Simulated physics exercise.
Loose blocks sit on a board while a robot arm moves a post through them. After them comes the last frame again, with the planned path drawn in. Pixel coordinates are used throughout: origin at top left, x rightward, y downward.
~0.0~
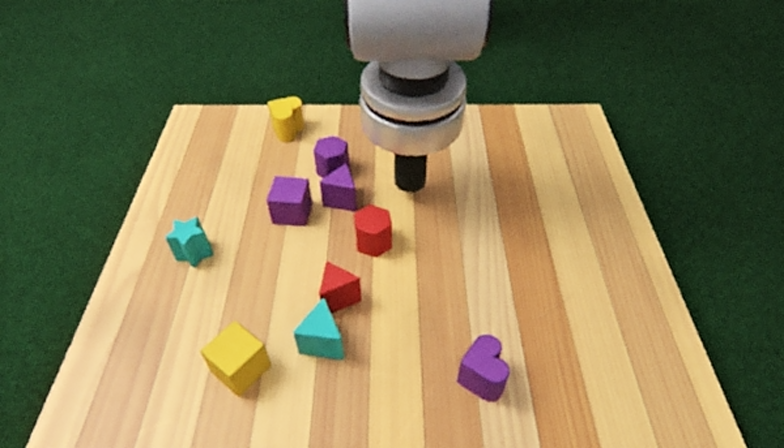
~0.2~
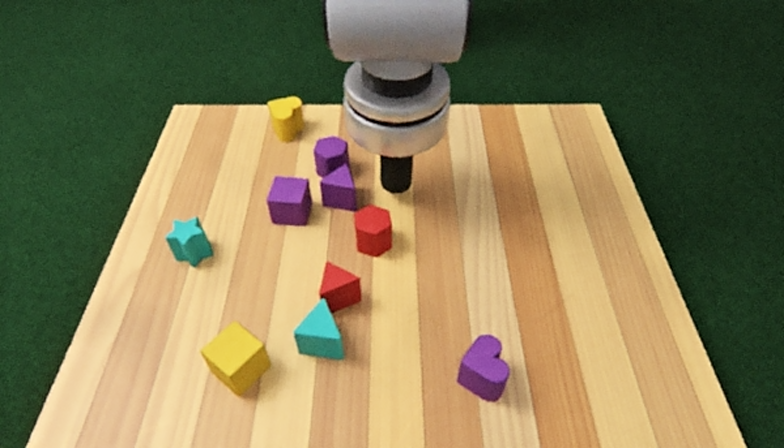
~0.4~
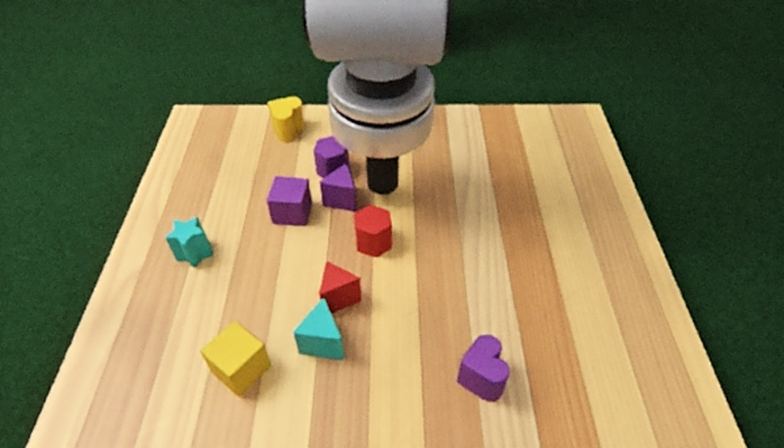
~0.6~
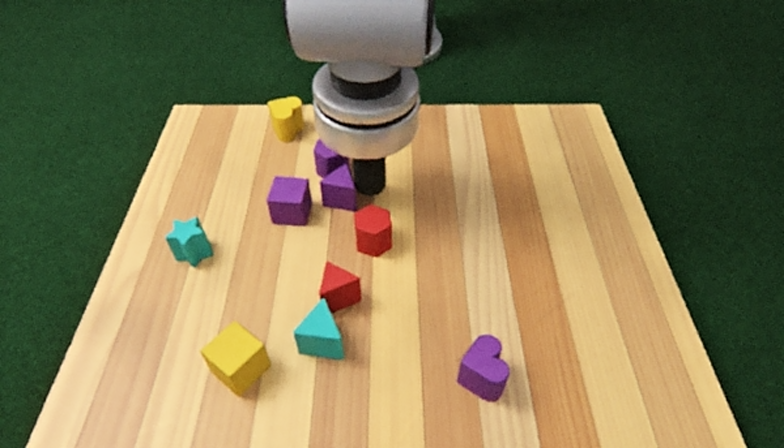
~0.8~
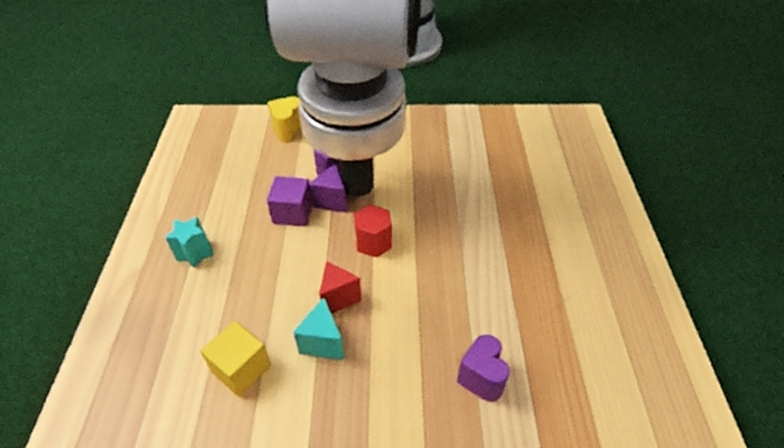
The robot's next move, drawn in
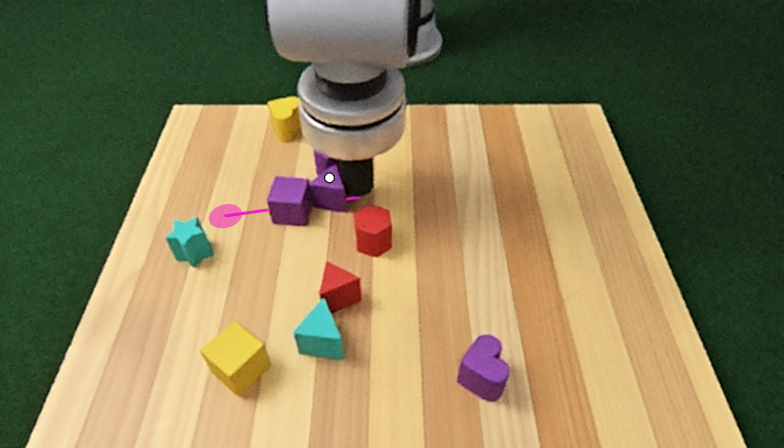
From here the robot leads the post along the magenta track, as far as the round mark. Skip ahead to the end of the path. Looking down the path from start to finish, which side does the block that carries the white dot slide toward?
Goes right.
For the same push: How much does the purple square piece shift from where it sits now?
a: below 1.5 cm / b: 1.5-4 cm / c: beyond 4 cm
(c)
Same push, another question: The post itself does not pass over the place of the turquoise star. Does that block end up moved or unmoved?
Put simply, it goes somewhere else.
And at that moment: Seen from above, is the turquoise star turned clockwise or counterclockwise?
My answer: Anticlockwise.
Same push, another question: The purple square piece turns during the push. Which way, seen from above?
Answer: Against the clock.
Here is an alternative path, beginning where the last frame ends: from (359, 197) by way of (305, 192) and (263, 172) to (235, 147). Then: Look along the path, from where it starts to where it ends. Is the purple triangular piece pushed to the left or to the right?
It is displaced to the left.
The line goes from (359, 197) to (226, 216); the dot is on the purple triangular piece.
What follows on the original path. One third of the way, post at (313, 192); purple square piece at (261, 190), turned 55° anticlockwise; purple triangular piece at (284, 174), turned 30° clockwise.
Two thirds of the way, post at (267, 198); purple square piece at (231, 200), turned 55° anticlockwise; purple triangular piece at (249, 171), turned 65° clockwise.
At the end, post at (222, 204); turquoise star at (170, 238), turned 35° anticlockwise; purple square piece at (185, 211), turned 70° anticlockwise; purple triangular piece at (238, 170), turned 95° clockwise; purple six-sided block unmoved.
